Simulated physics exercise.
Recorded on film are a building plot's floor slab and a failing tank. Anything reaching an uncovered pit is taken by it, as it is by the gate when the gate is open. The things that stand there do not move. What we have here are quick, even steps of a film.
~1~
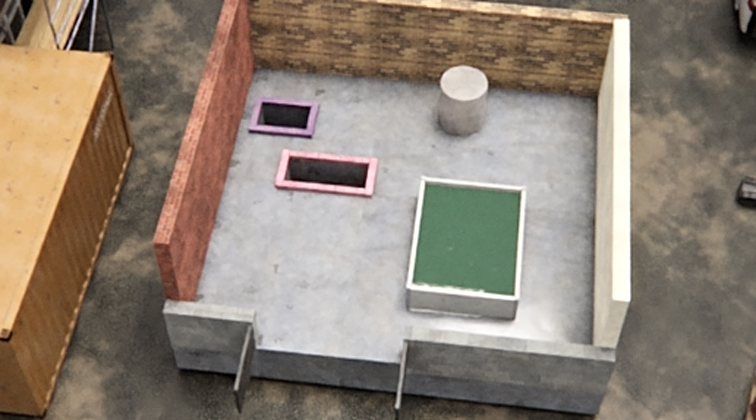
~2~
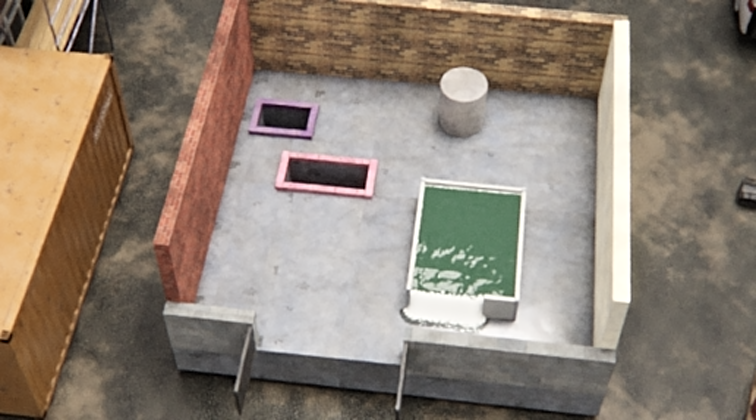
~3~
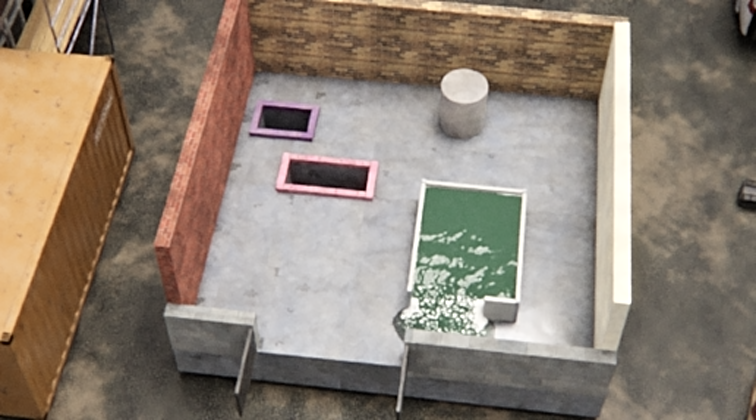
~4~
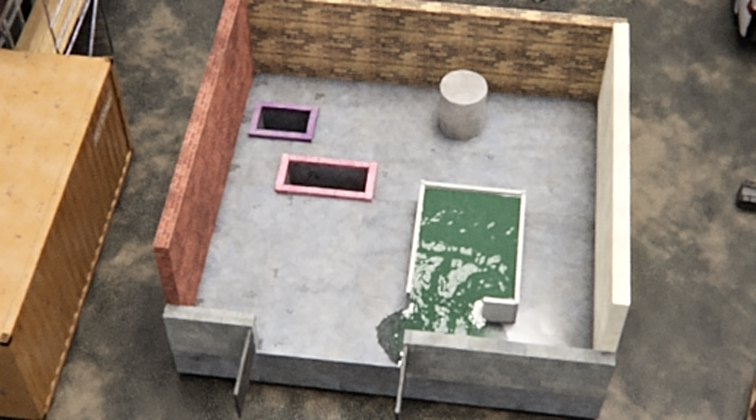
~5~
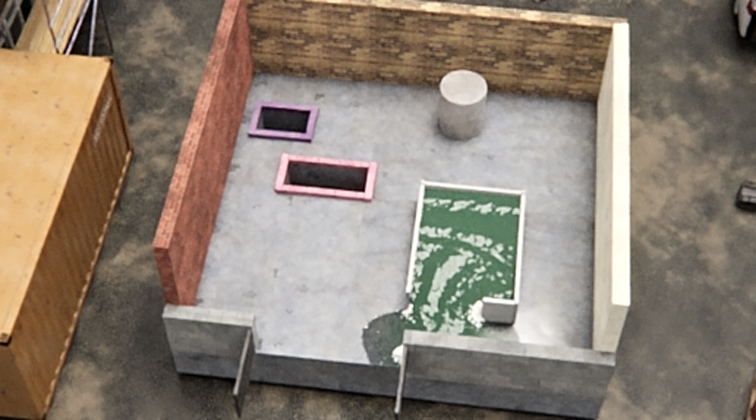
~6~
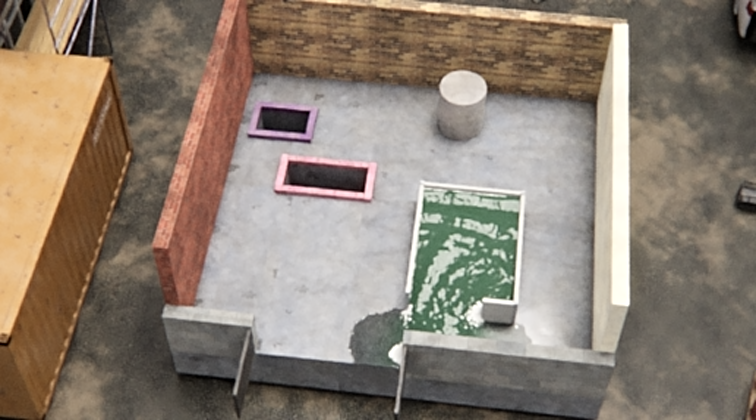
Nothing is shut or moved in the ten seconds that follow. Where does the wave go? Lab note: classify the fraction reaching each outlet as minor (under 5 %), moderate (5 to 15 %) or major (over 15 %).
Fractions by outlet: Gate major; purple pit minor; pink pit minor.
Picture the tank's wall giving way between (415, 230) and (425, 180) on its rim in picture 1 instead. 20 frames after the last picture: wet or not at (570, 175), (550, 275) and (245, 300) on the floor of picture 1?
The first would be still unwetted, the second still unwetted and the third drenched.
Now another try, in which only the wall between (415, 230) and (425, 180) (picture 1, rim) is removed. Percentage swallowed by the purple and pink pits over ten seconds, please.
Near enough: Purple 0 percent, pink 10 percent.
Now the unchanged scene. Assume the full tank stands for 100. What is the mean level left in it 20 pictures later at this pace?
I make it 38 per cent.
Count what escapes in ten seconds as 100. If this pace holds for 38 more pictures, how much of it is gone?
I get 80 percent.
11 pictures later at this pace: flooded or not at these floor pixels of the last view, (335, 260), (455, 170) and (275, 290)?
Taking them as listed, I'd call them high and dry, high and dry and soaked through.
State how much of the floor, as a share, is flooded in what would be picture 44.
My guess is around 60 in a hundred.
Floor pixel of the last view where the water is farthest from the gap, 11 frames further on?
My guess is roughly (198, 334).
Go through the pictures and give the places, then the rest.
In the first frame, the tank at (468, 239) is whole and still.
In the second frame, water pours out at (446, 306) and has run to (406, 317).
In the third frame, the front is at a hidden place, out from the gap at (447, 308).
In the fourth frame, the front is at a hidden place, out from the gap at (446, 309).
In the fifth frame, the front is at a hidden place, out from the gap at (446, 309).
In the sixth frame, the front is at a hidden place, out from the gap at (445, 309).
A moment on, water covers 10 % of the floor; the gate 3 %, the purple pit 0 %, the pink pit 0 %.
Next, water covers 25 % of the floor; the gate 9 %, the purple pit 0 %, the pink pit 0 %.
Then, water covers 35 % of the floor; the gate 17 %, the purple pit 0 %, the pink pit 0 %.
Later, water covers 60 % of the floor; the gate 24 %, the purple pit 0 %, the pink pit 0 %.
In the end, water covers 85 % of the floor; the gate 30 %, the purple pit 0 %, the pink pit 0 %.
